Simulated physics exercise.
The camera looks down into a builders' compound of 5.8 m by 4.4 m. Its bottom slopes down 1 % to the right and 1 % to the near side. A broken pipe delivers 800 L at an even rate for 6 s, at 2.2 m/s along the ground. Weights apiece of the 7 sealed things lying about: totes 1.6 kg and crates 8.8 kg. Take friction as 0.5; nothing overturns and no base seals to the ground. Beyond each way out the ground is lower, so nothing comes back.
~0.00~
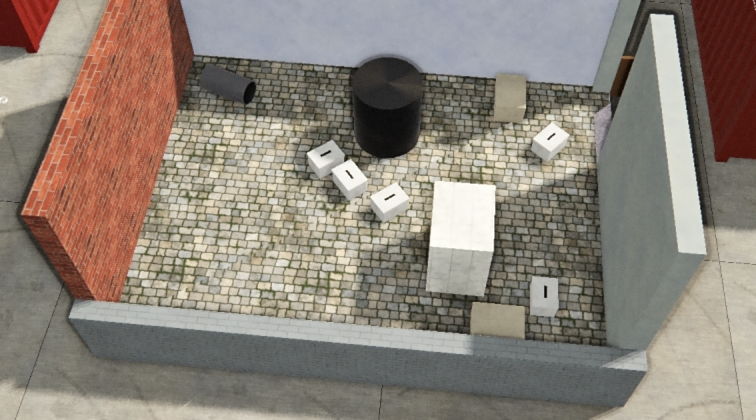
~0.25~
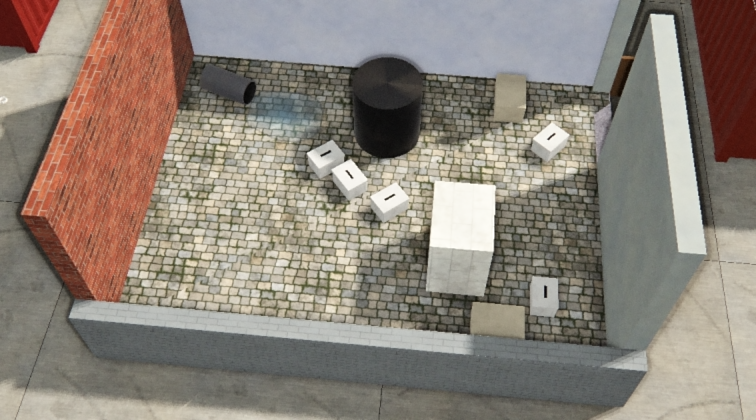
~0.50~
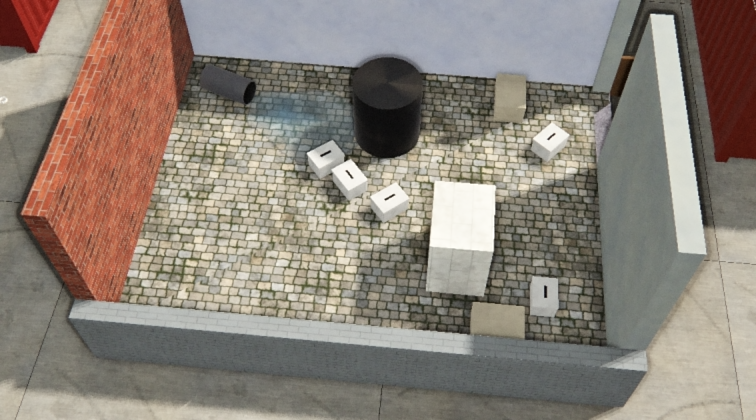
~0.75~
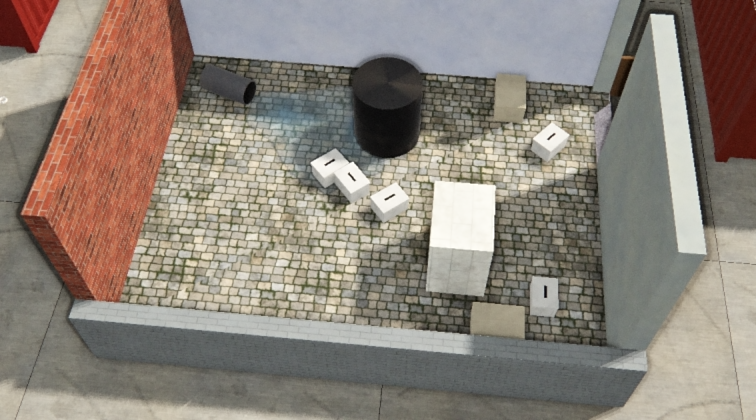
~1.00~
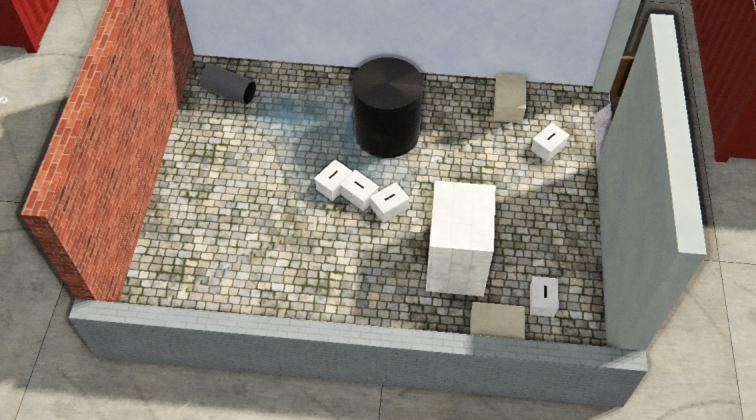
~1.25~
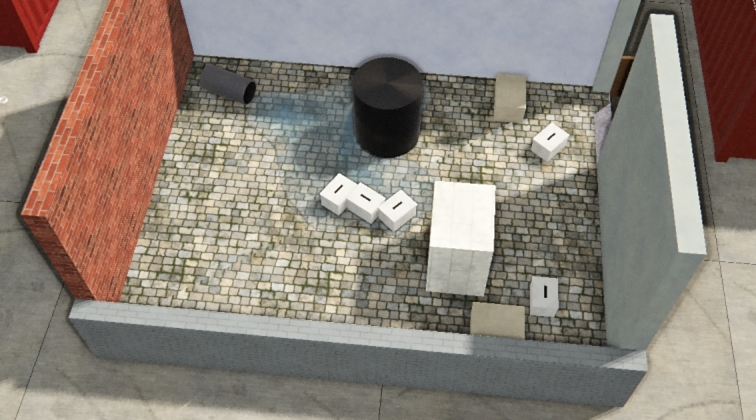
Walled cobbled yard with water spreading from a dark pipe, pushing two small white boxes toward a third, which then shifts slightly.
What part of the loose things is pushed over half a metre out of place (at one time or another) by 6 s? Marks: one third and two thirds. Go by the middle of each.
That comes to at least two thirds.
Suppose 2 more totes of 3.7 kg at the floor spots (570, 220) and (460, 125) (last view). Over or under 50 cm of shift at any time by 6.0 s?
In turn: Under, short of it.
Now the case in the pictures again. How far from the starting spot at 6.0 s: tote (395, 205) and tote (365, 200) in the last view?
In turn: 150 cm, 250 cm.
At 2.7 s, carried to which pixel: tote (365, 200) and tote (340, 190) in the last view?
Near (383, 330) and (350, 323).
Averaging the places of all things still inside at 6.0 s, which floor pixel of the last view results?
Near (450, 254).
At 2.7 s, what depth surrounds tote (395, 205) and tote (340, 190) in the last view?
Roughly 4 and 2 cm.
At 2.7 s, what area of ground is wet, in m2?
Some 10.5 m2.
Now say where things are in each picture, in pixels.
The first frame shows a tote at (326, 154) rests on the ground; a tote at (349, 175), on the bottom; 0.0 m2 under water; 0 of 7 have shifted.
The second frame shows a tote at (326, 154), on the bottom; a tote at (349, 175), on the bottom; water covers 0.7 m2; 0 of 7 have shifted.
The third frame shows a tote at (326, 154) rests on the ground; a tote at (349, 175), on the bottom; 1.4 m2 under water; 0 of 7 have shifted.
The fourth frame shows a tote at (330, 163) rests on the ground, 16 cm from its start; a tote at (352, 177) rests on the ground, 5 cm from its start; water covers 2.0 m2; 2 of 7 have shifted.
The fifth frame shows a tote at (333, 175), on the bottom, 37 cm from its start; a tote at (359, 185), on the bottom, 21 cm from its start; water covers 2.8 m2; 2 of 7 have shifted.
The sixth frame shows a tote at (339, 189) floats, 61 cm from its start; a tote at (366, 198), on the bottom, 43 cm from its start; 3.9 m2 under water; 3 of 7 have shifted.
After 1.8 s 3 of 7 are over 50 cm from their spots; 2 afloat.
After 2.7 s 3 of 7 are over 50 cm from their spots; 2 afloat.
After 4.2 s 4 of 7 are over 50 cm from their spots; 2 afloat.
After 6.0 s 5 of 7 are over 50 cm from their spots, and 5 have been at some point; 4 afloat.
